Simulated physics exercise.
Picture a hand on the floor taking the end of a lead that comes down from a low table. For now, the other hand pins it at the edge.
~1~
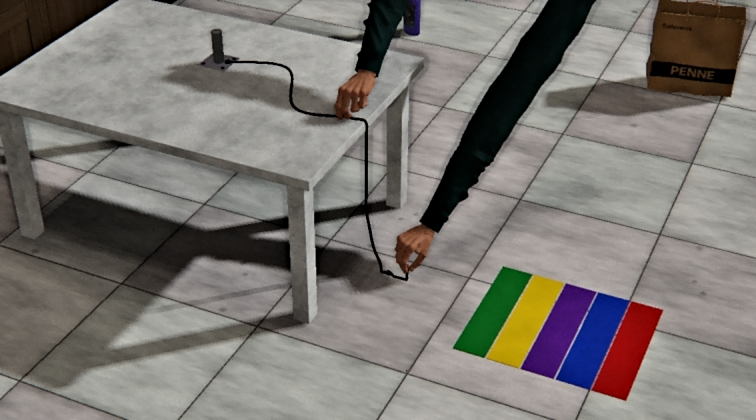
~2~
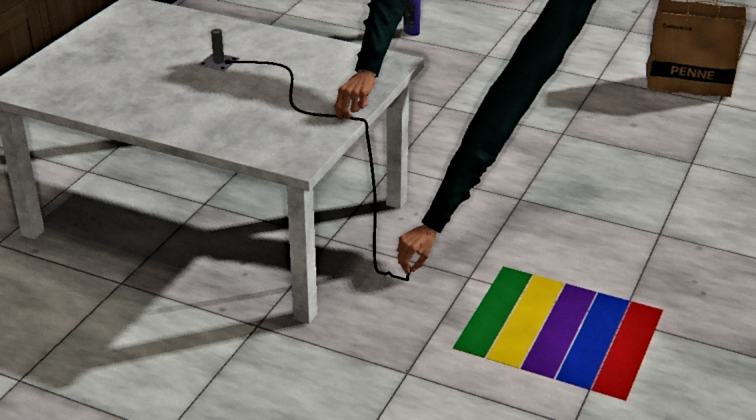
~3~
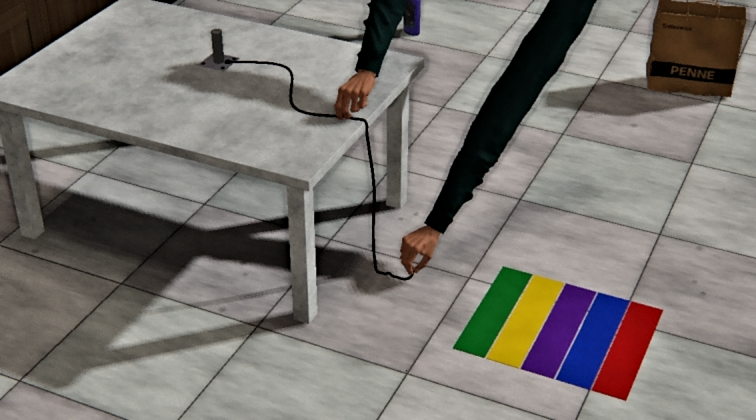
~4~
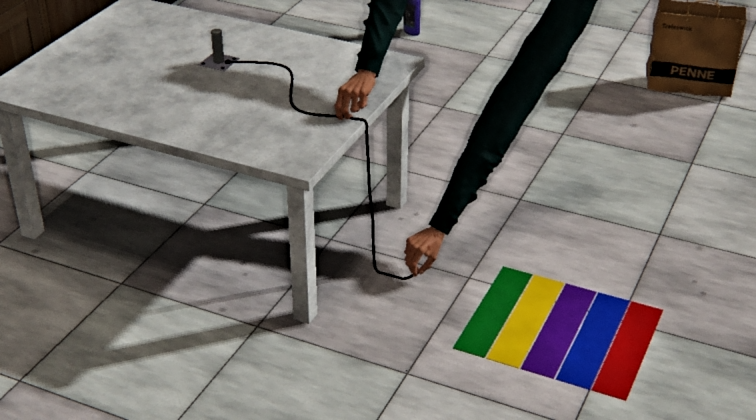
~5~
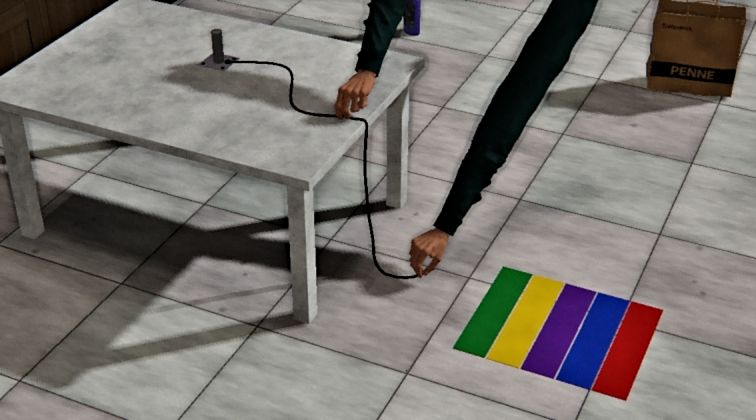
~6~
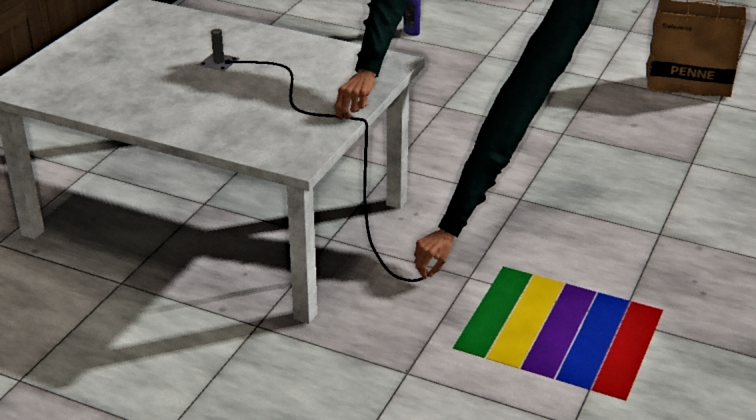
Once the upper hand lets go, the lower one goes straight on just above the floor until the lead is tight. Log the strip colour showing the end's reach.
Reach: Purple strip.
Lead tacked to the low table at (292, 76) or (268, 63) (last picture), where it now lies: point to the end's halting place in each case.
(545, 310), (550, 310).
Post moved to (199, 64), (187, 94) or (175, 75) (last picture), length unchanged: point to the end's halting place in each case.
The spots are near (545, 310), (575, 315) and (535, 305).
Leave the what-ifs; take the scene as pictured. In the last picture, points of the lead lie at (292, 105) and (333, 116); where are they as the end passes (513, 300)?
Roughly (335, 105) for one and roughly (371, 126) for the other.
Soon after, end near (513, 300); over green.
Then, end near (544, 308); over yellow.
At full stretch, end near (563, 313); over purple. It halts on the purple strip.
